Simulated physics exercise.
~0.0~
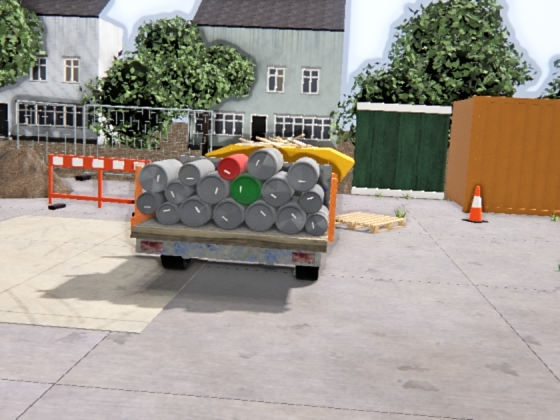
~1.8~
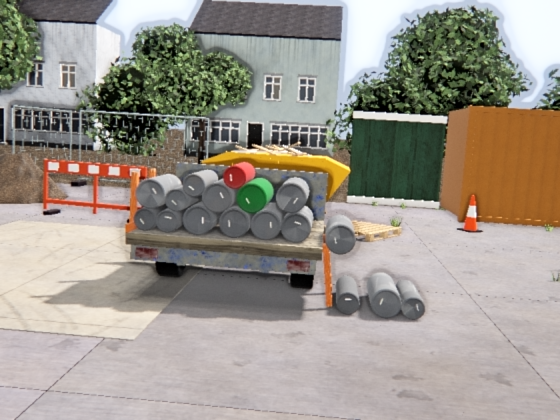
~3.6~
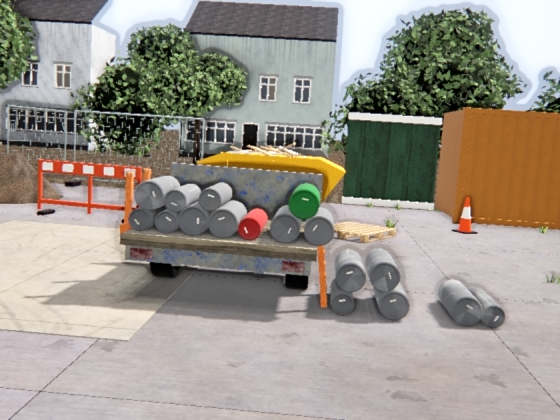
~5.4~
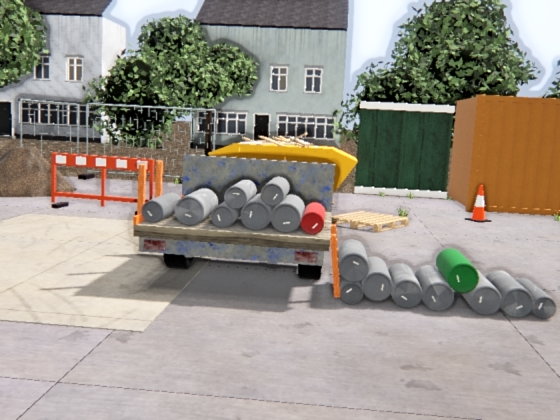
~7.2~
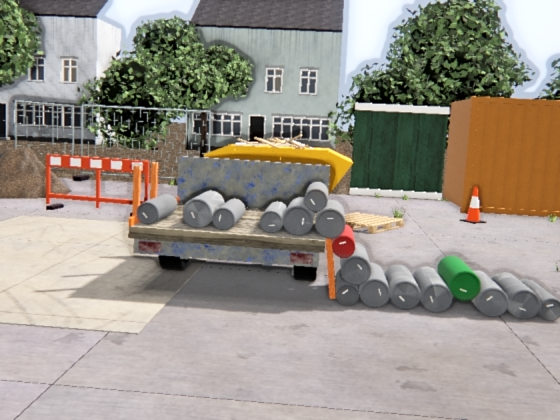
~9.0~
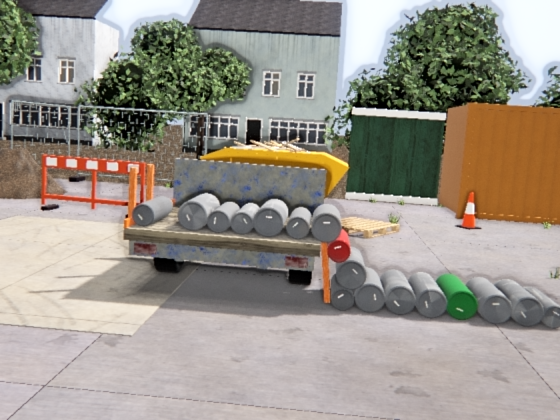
Grey gas cylinders, with one red and one green among them, sit stacked on a low trailer parked in a yard, seen from behind. The right side opens, and several grey ones spill onto the concrete while the rest of the stack shifts right. More follow, with the green cylinder rolling off the right edge and landing on top of the fallen row. The red one reaches the edge and drops after it. Finally the green settles down into the row, the red rests against the pile beside the trailer, and a single line of grey cylinders remains on the deck.
